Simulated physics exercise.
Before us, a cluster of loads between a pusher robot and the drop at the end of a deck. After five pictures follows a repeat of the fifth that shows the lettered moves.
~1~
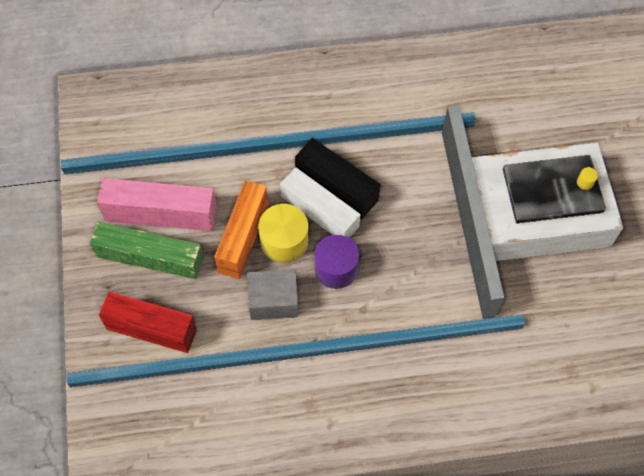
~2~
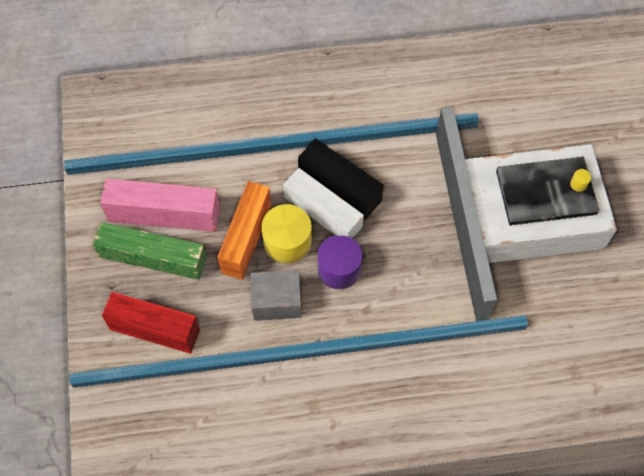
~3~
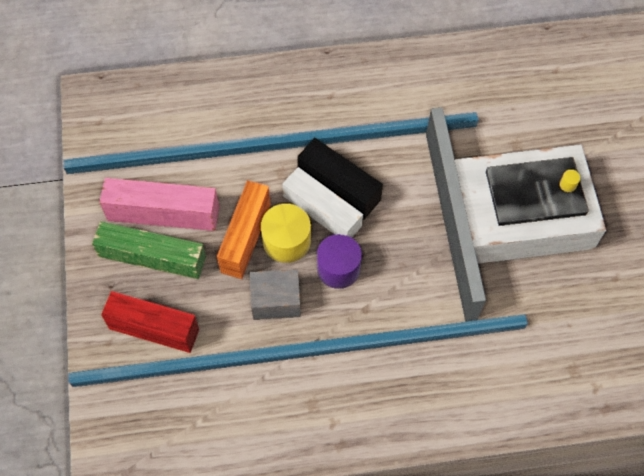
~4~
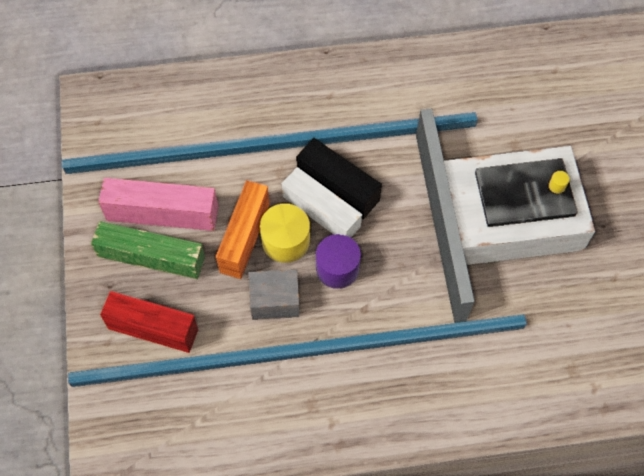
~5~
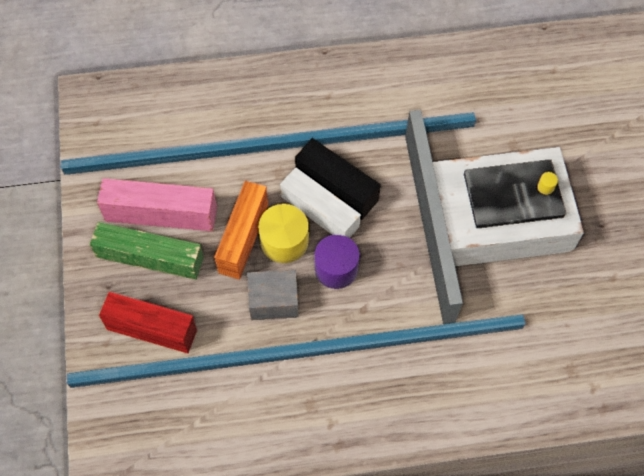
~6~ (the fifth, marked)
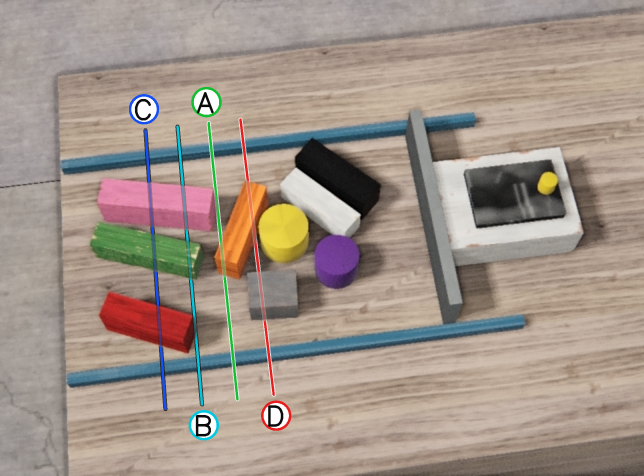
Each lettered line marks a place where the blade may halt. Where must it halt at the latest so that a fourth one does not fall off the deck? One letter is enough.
No fourth one falls up to C.
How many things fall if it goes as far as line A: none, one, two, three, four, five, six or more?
By then, none.
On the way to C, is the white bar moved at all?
By then, yes.
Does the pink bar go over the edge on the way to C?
By then, yes.
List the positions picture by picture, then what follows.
In the first picture, grey crate (273, 295); pink bar (158, 205); orange stick (242, 230).
In the second picture, robot (540, 191); red stick (151, 323).
In the third picture, robot (530, 191); black stick (339, 179).
In the fourth picture, robot (519, 192); green bar (149, 250).
In the fifth picture, robot (507, 194); grey crate (273, 295); pink bar (158, 206); orange stick (242, 230).
On the marked copy, A at (222, 252); B at (189, 256); C at (155, 260); D at (256, 248).
Taking C. A third of the way, robot (407, 206); orange stick (225, 231); black stick (299, 178).
Two thirds of the way, robot (306, 218); green bar (69, 244); pink bar (84, 204).
When it is over, robot (228, 228); orange stick over the edge; pink bar over the edge; three fallen.
As for the rest, A is within the limit but short; B is within the limit but short; D is within the limit but short.
